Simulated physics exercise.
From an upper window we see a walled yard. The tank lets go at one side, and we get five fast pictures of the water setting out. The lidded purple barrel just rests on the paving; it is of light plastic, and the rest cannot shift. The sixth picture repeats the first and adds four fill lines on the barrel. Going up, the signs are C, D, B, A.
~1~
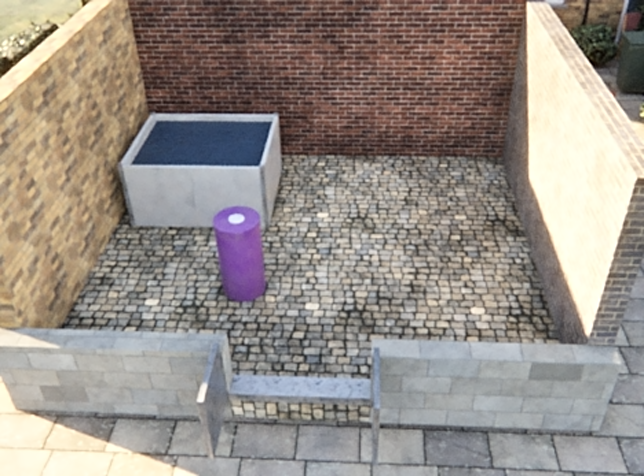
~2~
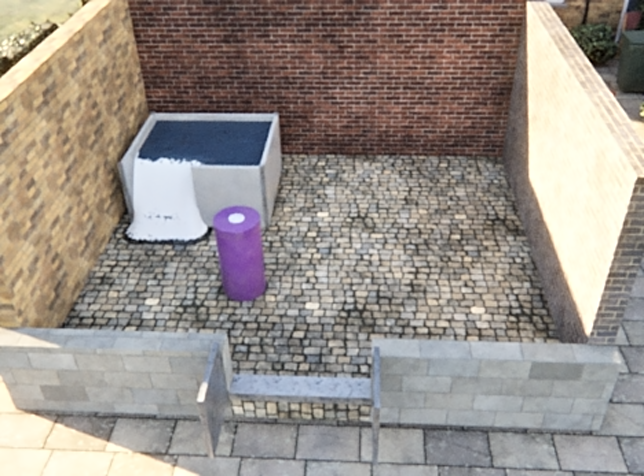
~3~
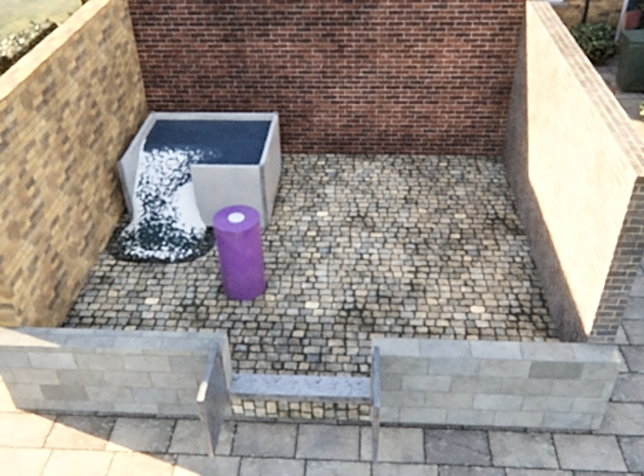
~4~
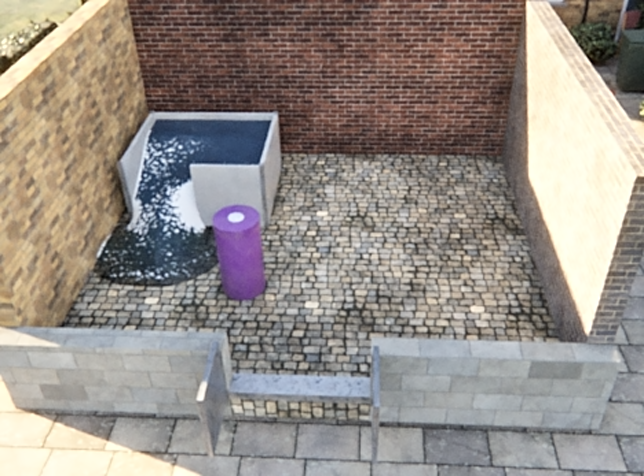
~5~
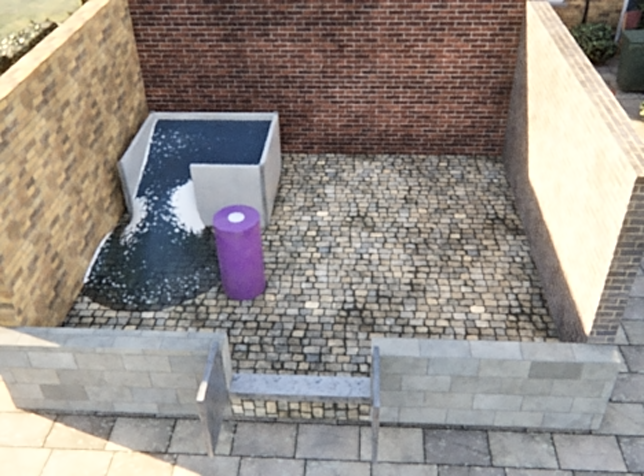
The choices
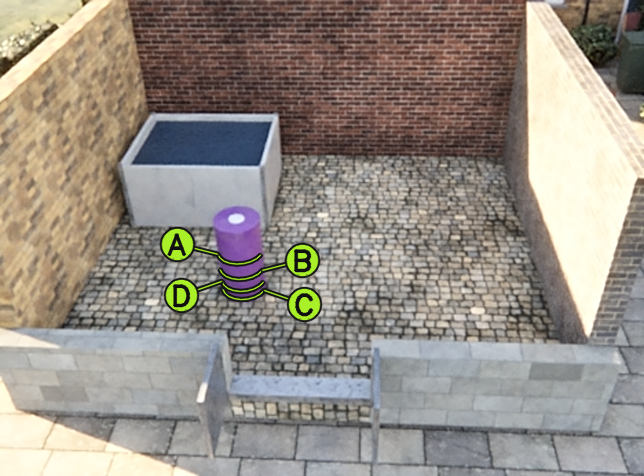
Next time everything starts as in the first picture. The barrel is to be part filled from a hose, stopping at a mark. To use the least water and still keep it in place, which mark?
It is D.
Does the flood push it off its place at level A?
No, that is safe.
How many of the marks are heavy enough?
Three of them.
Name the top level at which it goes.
That is level C.
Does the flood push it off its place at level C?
Yes, that goes wrong.
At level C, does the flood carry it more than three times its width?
No, it does not.
On the marked copy, A at (236, 264); B at (238, 279); C at (241, 299); D at (240, 291); from the bottom up C, D, B, A.
With A, it does not move.
With B, it does not move.
With C, it is pushed about its own width away.
With D, it does not move.
